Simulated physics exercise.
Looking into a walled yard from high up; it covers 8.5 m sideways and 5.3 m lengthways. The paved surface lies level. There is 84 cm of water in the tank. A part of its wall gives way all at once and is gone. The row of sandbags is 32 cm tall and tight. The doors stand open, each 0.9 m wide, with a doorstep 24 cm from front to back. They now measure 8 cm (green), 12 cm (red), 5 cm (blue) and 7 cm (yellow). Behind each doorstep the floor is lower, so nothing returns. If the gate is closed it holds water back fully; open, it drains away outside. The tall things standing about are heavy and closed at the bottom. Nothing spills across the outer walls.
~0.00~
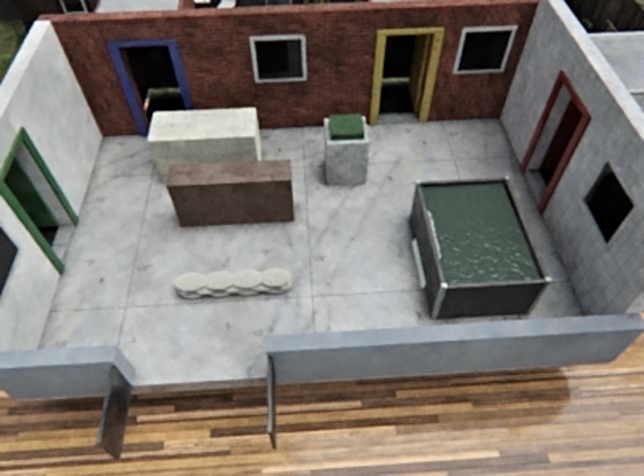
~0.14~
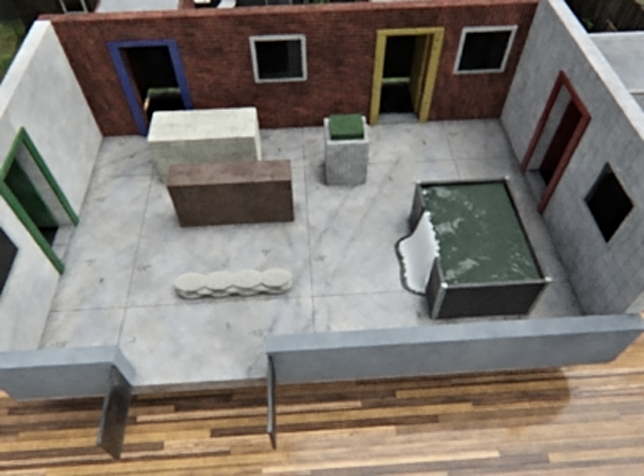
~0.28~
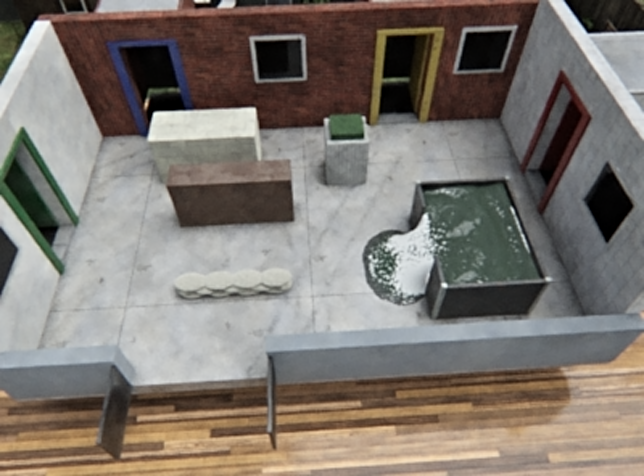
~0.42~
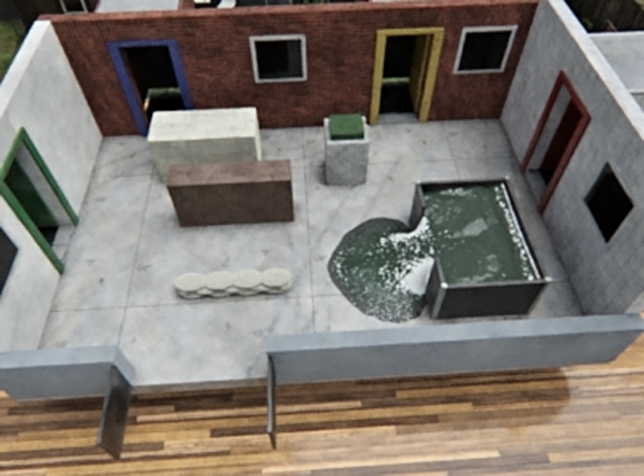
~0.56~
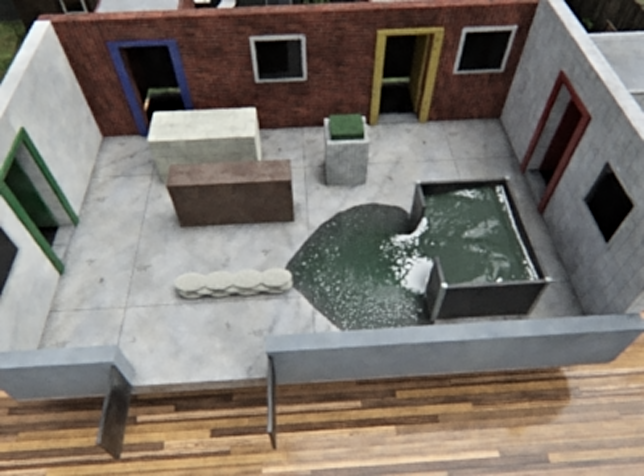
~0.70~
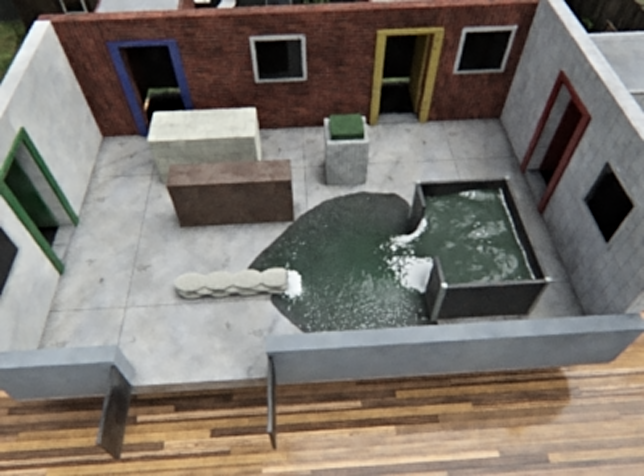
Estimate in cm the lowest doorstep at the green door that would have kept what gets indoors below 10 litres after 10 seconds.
Some 24 cm above the ground.
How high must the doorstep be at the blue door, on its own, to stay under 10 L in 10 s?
Roughly 6.5 cm at blue.
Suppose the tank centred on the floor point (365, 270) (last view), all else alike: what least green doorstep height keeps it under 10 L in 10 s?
Then roughly 35 cm.
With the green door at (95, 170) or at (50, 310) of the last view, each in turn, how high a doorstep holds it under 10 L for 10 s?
About 9.0 and 15 cm.
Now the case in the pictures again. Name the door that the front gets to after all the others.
Last comes the red one.
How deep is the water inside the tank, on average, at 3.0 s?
About 30 cm.
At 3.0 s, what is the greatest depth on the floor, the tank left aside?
Up to some 26 cm.
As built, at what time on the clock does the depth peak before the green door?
Around 3.4 s.
After 1.4 s water covers 35 % of the floor, deepest (40 cm) near (413, 263); it has not reached the green door.
After 3.0 s water covers 55 % of the floor, deepest (26 cm) near (47, 322); 17 cm at the green door, 111 litres in over its 8 cm doorstep.
After 10.0 s water covers 85 % of the floor, deepest (9 cm) near (120, 138); 6 cm at the green door, 255 litres in over its 8 cm doorstep.
At the green door as built, the water arrived by 1.8 s and peaked near 18 cm at 3.4 s.
Run again over the same 10 s with other heights there, 26 litres in over 20.5 cm, 2 litres over 27.5 cm. The limit of 10 litres is kept from about 24 cm up.
